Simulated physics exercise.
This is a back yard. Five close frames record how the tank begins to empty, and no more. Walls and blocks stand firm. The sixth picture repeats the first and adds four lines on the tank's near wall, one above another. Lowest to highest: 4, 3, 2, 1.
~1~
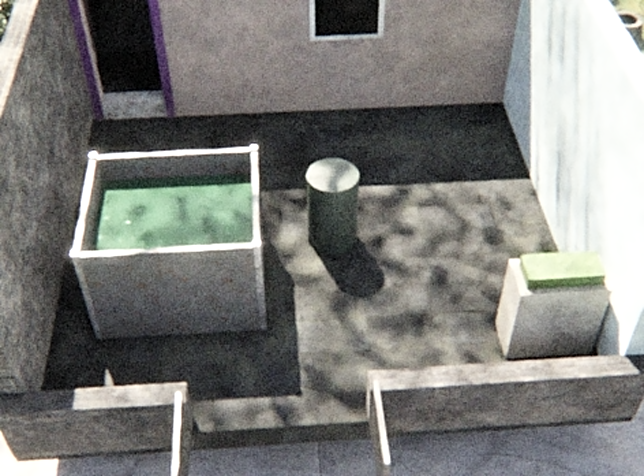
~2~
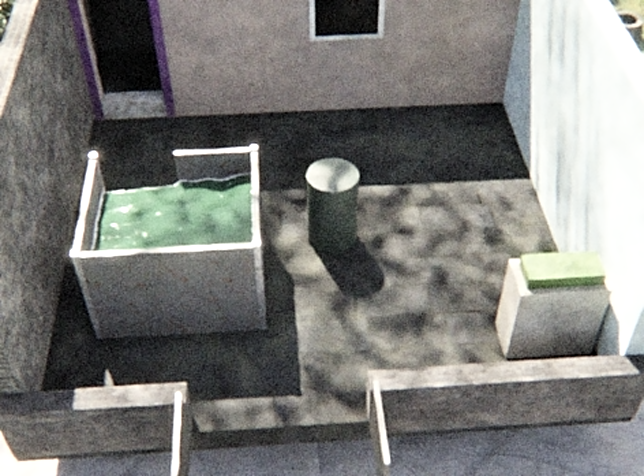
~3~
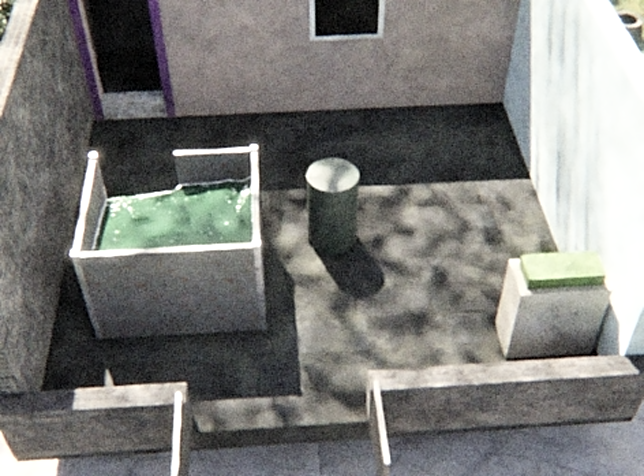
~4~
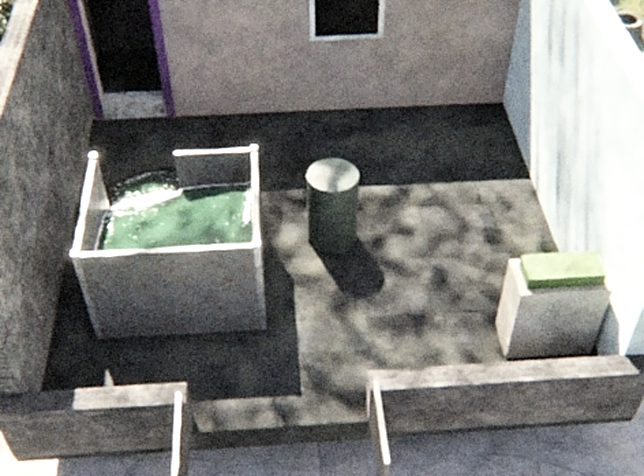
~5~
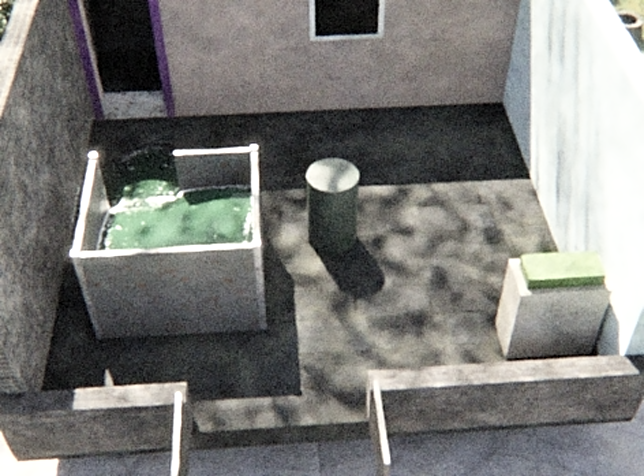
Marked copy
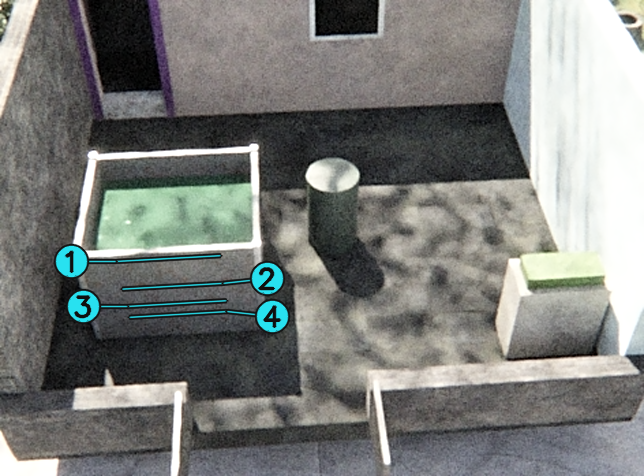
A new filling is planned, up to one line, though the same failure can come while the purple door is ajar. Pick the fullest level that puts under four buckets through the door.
Choose 3.
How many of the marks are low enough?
Two.
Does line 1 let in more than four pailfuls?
Yes, it does.
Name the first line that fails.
The answer is 2.
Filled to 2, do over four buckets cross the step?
Yes, that goes wrong.
On the marked copy, 1 at (168, 258); 2 at (173, 286); 3 at (176, 303); 4 at (178, 314); from the bottom up 4, 3, 2, 1.
With 1, dozens of bucketfuls pour in.
With 2, about 10 bucketfuls get in.
With 3, a bucket or two gets in.
With 4, nothing gets over.
